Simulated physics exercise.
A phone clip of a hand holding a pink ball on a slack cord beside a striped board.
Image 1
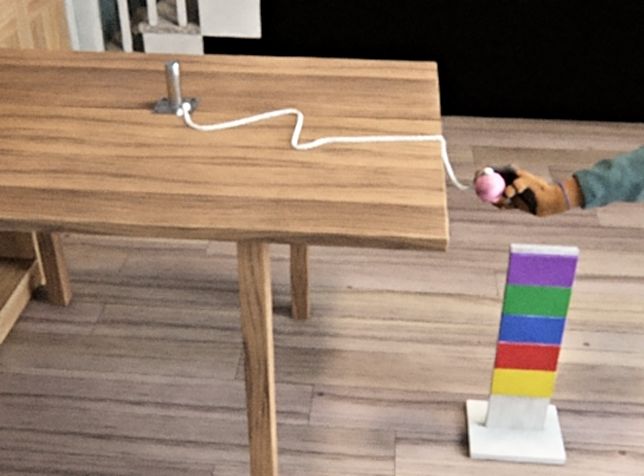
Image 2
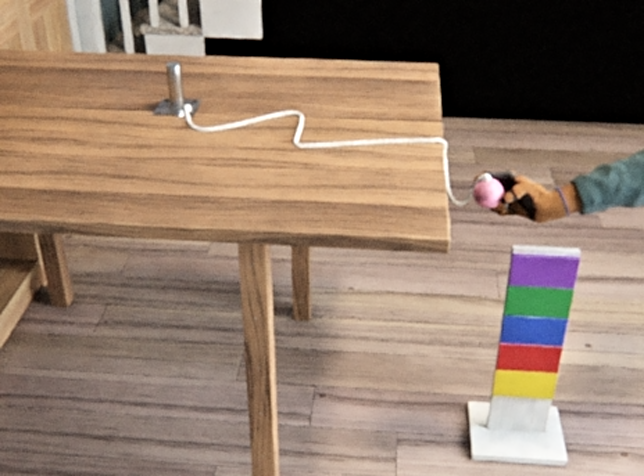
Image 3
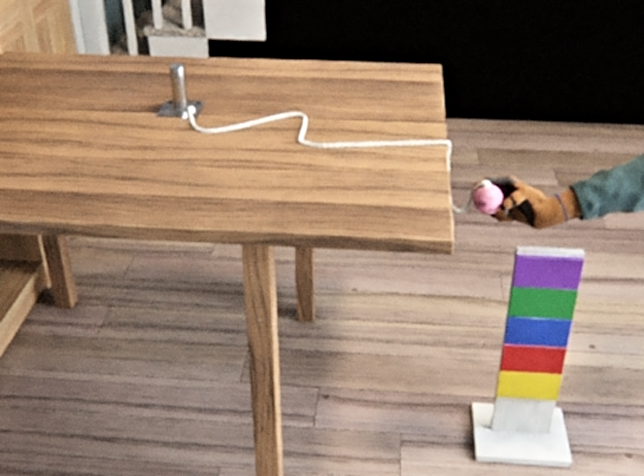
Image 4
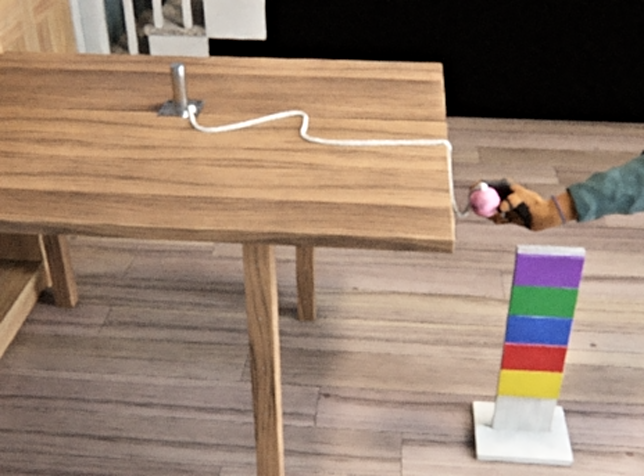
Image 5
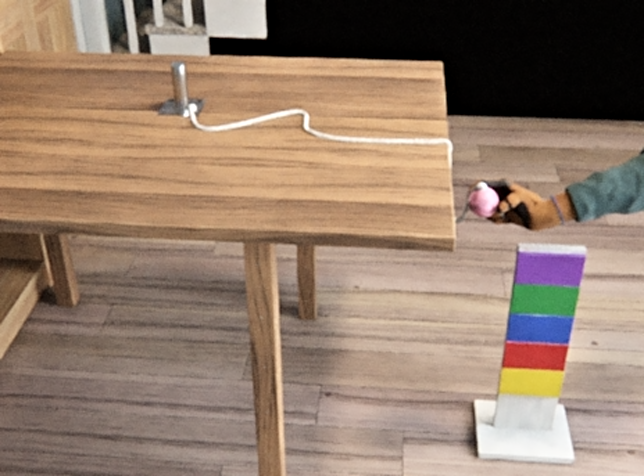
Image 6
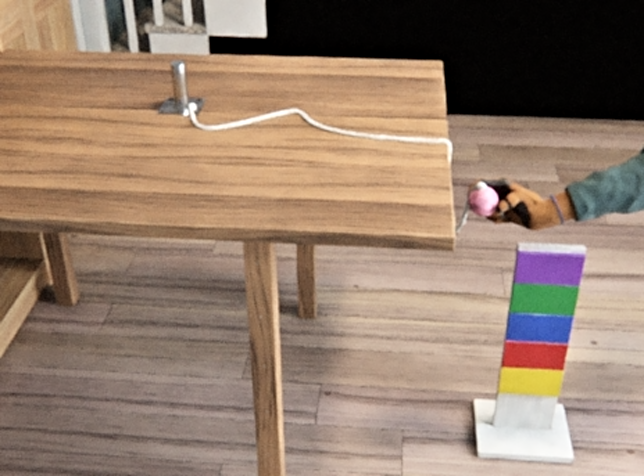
A white cord shifts slightly across a wooden table, seen from above and to one side in a room with a plank floor. It runs from a metal post at the left over the right edge to a pink ball in a gloved hand, above a board striped purple, green, blue, red and yellow. The cord's bend gradually smooths while the hand stays nearly still and the view drifts slightly.
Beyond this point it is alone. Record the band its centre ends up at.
Centre ends at red.
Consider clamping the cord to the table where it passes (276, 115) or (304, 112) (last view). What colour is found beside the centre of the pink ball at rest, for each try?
In order: Blue; blue.
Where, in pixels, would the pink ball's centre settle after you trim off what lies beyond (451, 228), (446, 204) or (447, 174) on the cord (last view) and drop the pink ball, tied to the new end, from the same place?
About (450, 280), then (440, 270), then (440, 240).
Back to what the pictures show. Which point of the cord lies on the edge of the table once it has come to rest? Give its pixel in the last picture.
That point sits at about (376, 137).
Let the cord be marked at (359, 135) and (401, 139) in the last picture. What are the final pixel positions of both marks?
To (429, 128) for the first and to (446, 154) for the second.
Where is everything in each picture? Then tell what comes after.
The first frame shows pink ball (490, 188); purple (542, 272); green (537, 302); blue (532, 331); red (528, 358); yellow (523, 384).
The second frame shows pink ball (488, 194); cord through (192, 126) (270, 117) (297, 137) (371, 142) (444, 163).
The third frame shows pink ball (488, 200).
The fourth frame shows pink ball (485, 202); cord through (196, 126) (273, 117) (305, 137) (394, 143) (449, 181).
The fifth frame shows pink ball (483, 202).
The sixth frame shows pink ball (483, 202); cord through (197, 124) (274, 115) (336, 131) (425, 141) (446, 208).
Early on, ball near (460, 343); level with red.
Midway, ball near (404, 315); level with red.
Near the end, ball near (450, 332); level with red.
Finally, ball near (427, 327); level with red. Its middle rests at the red band.
